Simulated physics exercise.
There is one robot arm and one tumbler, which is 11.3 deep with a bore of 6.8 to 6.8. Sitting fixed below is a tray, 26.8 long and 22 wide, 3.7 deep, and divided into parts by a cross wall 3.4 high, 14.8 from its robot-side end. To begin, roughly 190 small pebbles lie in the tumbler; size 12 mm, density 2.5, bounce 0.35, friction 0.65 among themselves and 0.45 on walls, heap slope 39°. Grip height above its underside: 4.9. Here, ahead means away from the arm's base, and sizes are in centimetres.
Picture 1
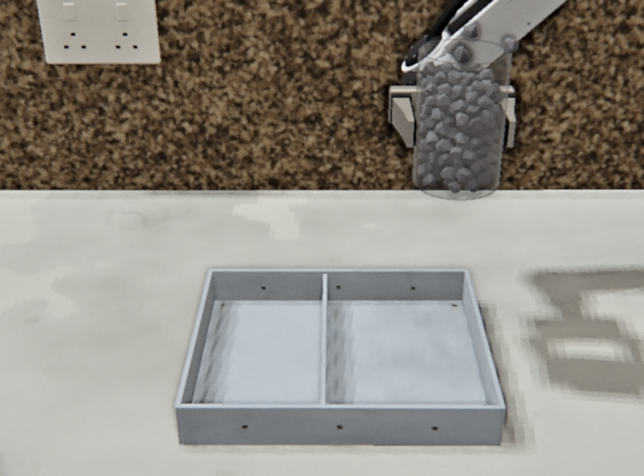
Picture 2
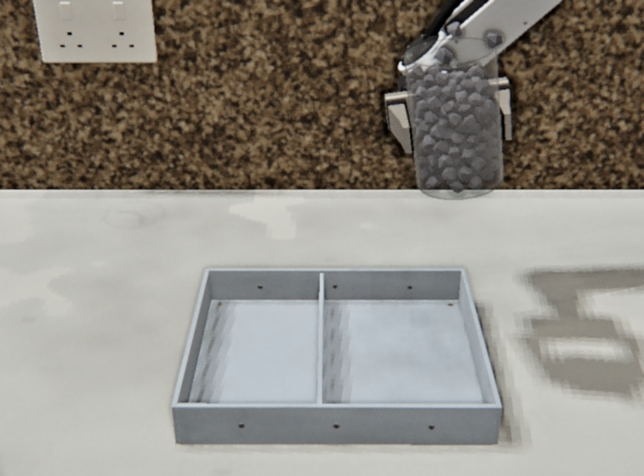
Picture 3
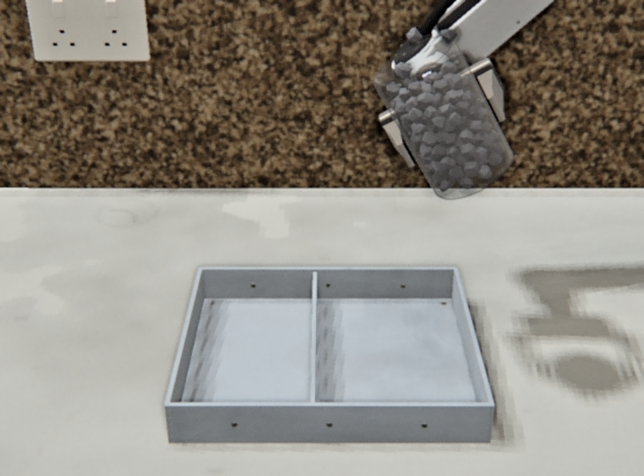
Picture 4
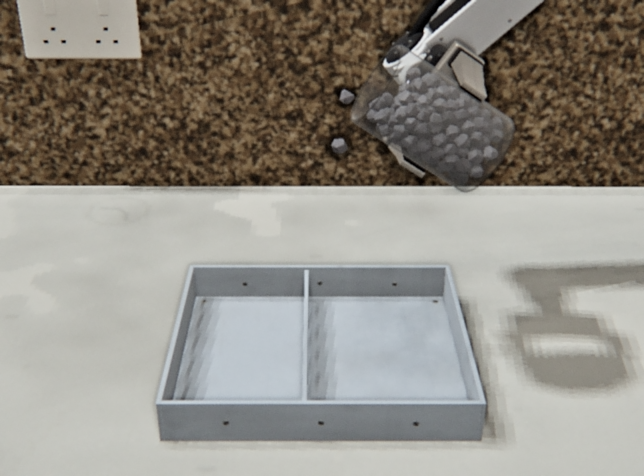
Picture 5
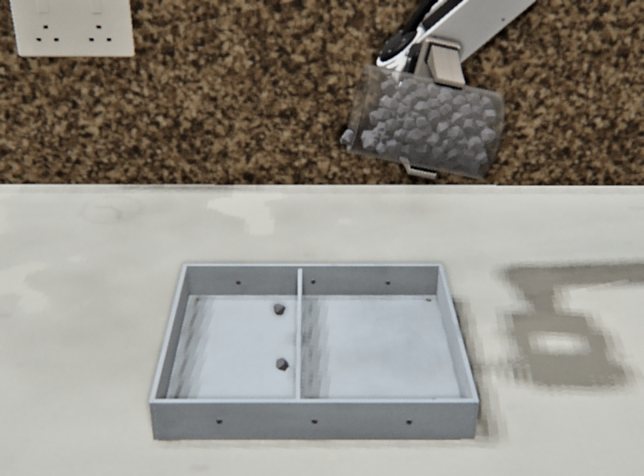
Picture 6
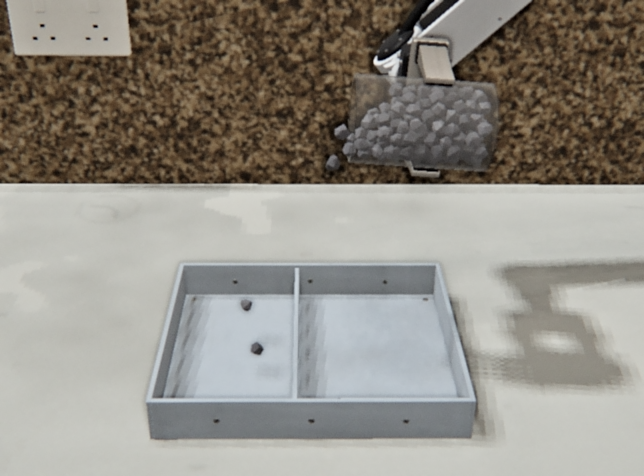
A robot arm at upper right tips a clear tumbler packed with grey pebbles leftward until it lies nearly on its side, and a few pebbles drop from its mouth, two landing in the tray's left part. The view faces a pale worktop and speckled brown wall from slightly above, drifting a little rightward. A grey divided tray sits centrally, with white sockets at upper left.
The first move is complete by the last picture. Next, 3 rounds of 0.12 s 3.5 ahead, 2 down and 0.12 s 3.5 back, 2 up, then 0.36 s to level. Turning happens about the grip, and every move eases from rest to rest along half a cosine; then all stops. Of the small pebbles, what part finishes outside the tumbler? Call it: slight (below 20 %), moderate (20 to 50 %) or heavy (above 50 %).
Moderate.
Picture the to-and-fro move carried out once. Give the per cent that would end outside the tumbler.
In that case it would be near 15 percent.
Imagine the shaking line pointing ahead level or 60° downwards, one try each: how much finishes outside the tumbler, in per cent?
Result: Approx. 60 % and 5 %, one try each.
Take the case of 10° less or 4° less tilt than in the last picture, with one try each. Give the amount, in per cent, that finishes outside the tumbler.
About 15 and 25 per cent.
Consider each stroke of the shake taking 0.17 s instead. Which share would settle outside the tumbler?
Estimate: Near 15 per cent.
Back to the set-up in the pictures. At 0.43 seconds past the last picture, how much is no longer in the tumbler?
About 15 per cent by then.
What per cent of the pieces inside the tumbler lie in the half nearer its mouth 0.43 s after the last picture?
I'd guess about 50 percent of it.
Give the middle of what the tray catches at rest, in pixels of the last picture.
Approximately (247, 349) in pixels.
Then, 0.43 s after the last picture, tilted 86° forward, highest piece 25 above the table; 157 in the tumbler, 19 in the far-side part, 4 in the robot-side part, 7 in flight or on a rim.
Then, 0.86 s after the last picture, tilted 56° forward, highest piece 26 above the table; 129 in the tumbler, 44 in the far-side part, 11 in the robot-side part, 3 in flight or on a rim.
Then, 1.28 s after the last picture, level, highest piece 28 above the table; 129 in the tumbler, 46 in the far-side part, 12 in the robot-side part.
Then, 2.33 s after the last picture, level, highest piece 28 above the table; 129 in the tumbler, 46 in the far-side part, 12 in the robot-side part.
Final count, 129 in the tumbler, 46 in the far-side part, 12 in the robot-side part. That is 31 % outside the tumbler.
